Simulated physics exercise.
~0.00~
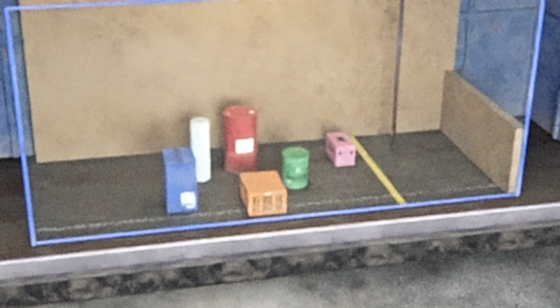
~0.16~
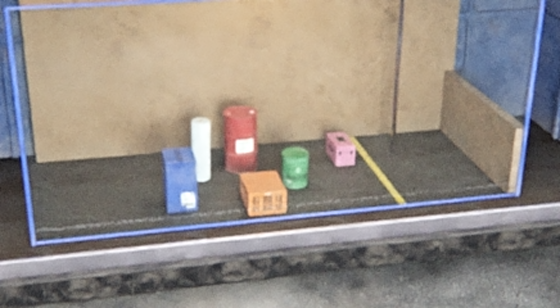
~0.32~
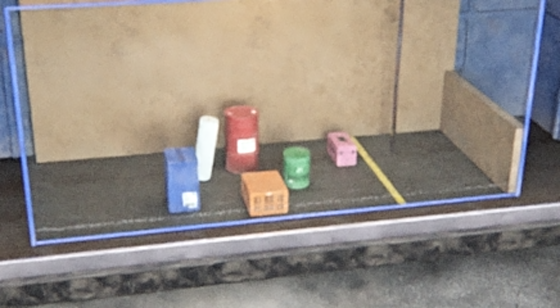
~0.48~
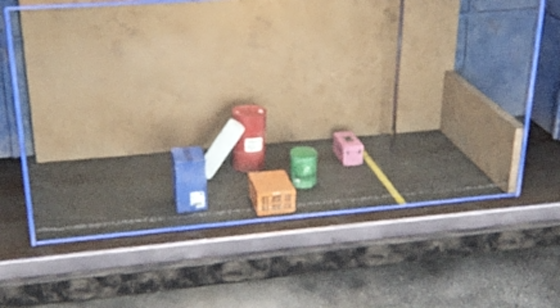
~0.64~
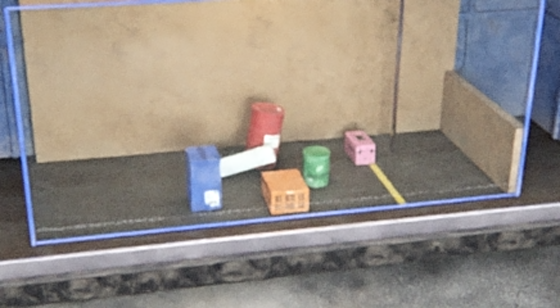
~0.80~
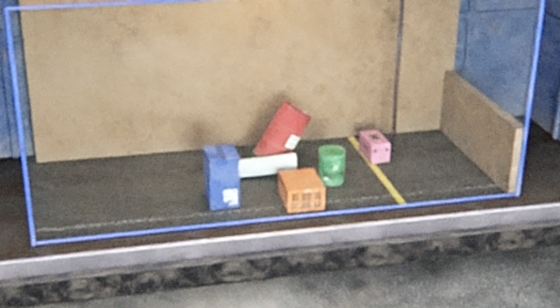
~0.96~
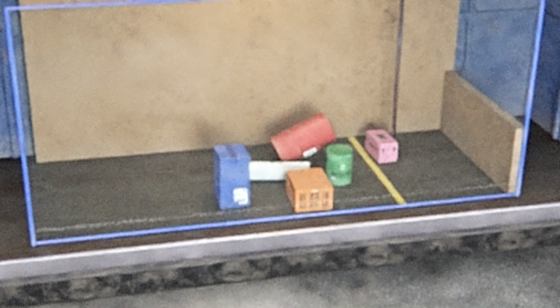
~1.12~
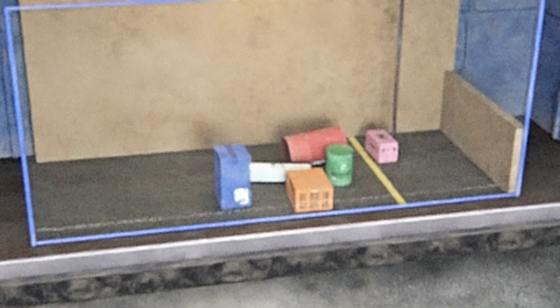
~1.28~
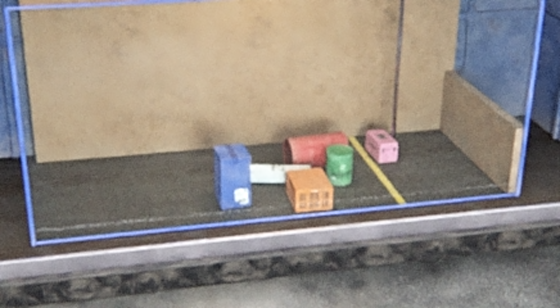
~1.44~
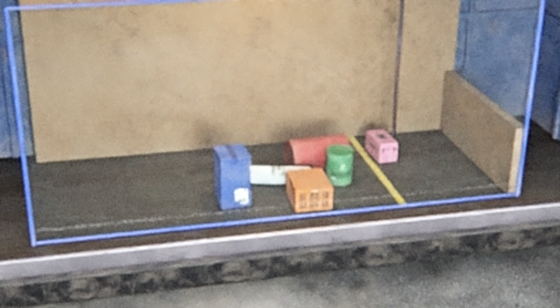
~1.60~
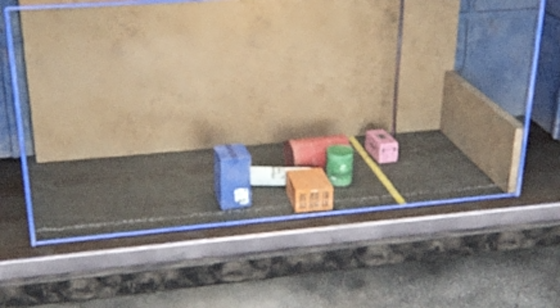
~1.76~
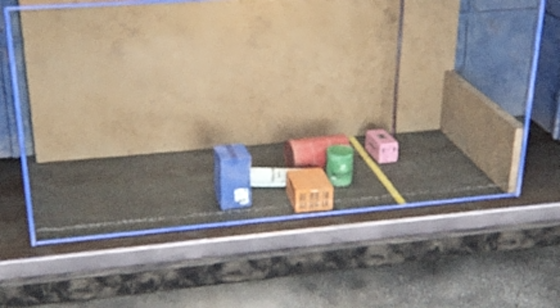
Red drum and white roll toppling as loose goods slide right, the pink toolbox crossing the yellow line, the rest stopping short.
